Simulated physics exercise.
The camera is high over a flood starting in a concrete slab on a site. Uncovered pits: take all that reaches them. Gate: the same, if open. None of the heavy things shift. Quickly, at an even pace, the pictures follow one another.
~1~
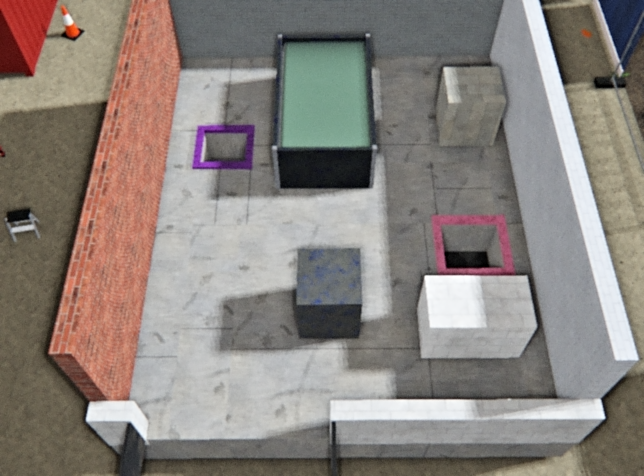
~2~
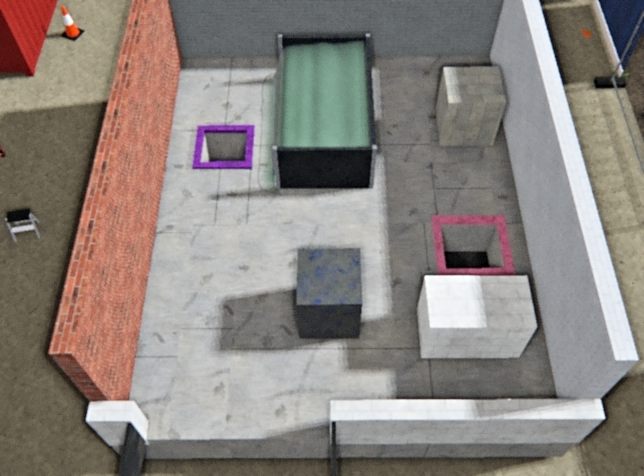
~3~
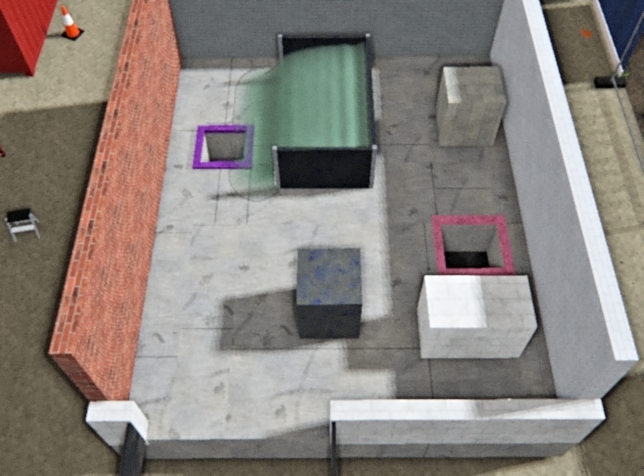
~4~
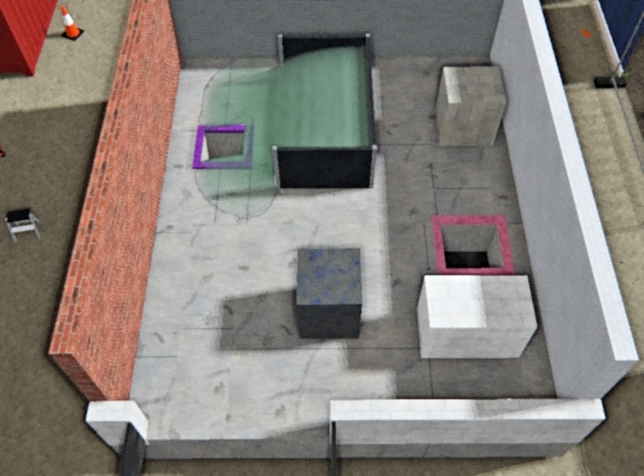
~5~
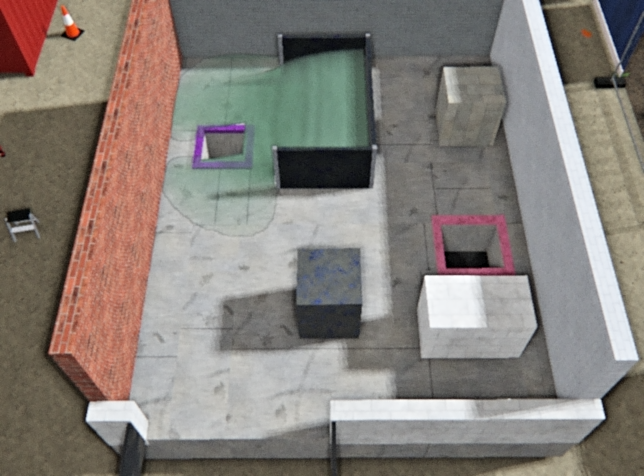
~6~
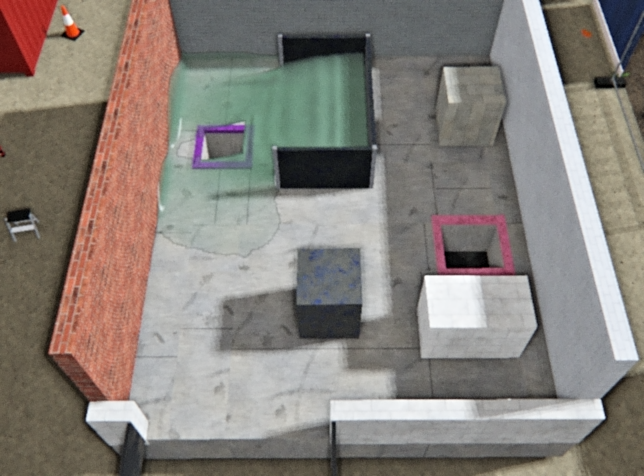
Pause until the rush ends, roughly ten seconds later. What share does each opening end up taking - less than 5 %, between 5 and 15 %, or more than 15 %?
The gate is busy - draining past fifteen per cent. The pink pit is nearly idle - draining beneath five per cent. The purple pit is busy - draining past fifteen per cent.
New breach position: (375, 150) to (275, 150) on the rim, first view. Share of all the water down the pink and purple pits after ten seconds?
Pink about 8 %, purple about 0 %.
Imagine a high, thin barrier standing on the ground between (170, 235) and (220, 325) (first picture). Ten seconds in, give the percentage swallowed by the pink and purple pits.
I'd give pink roughly 2 % and purple roughly 40 %.
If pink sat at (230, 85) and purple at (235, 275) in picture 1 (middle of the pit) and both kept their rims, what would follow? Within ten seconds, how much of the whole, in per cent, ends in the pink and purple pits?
The pink pit receives 35 per cent and the purple pit 8 per cent.
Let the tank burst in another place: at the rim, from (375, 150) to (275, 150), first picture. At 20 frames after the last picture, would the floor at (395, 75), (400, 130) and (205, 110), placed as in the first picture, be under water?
Well, the first is missed by the spill, the next missed by the spill, the last missed by the spill.
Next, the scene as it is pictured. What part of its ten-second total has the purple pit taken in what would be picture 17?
Roughly 65 percent.
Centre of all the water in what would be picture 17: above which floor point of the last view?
At about (241, 143).
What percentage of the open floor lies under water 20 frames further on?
55 %.
A moment on, water covers 25 % of the floor; the gate 0 %, the pink pit 0 %, the purple pit 16 %.
Next, water covers 35 % of the floor; the gate 0 %, the pink pit 0 %, the purple pit 23 %.
Then, water covers 55 % of the floor; the gate 7 %, the pink pit 0 %, the purple pit 30 %.
Later, water covers 65 % of the floor; the gate 20 %, the pink pit 0 %, the purple pit 33 %.
In the end, water covers 75 % of the floor; the gate 30 %, the pink pit 0 %, the purple pit 35 %.
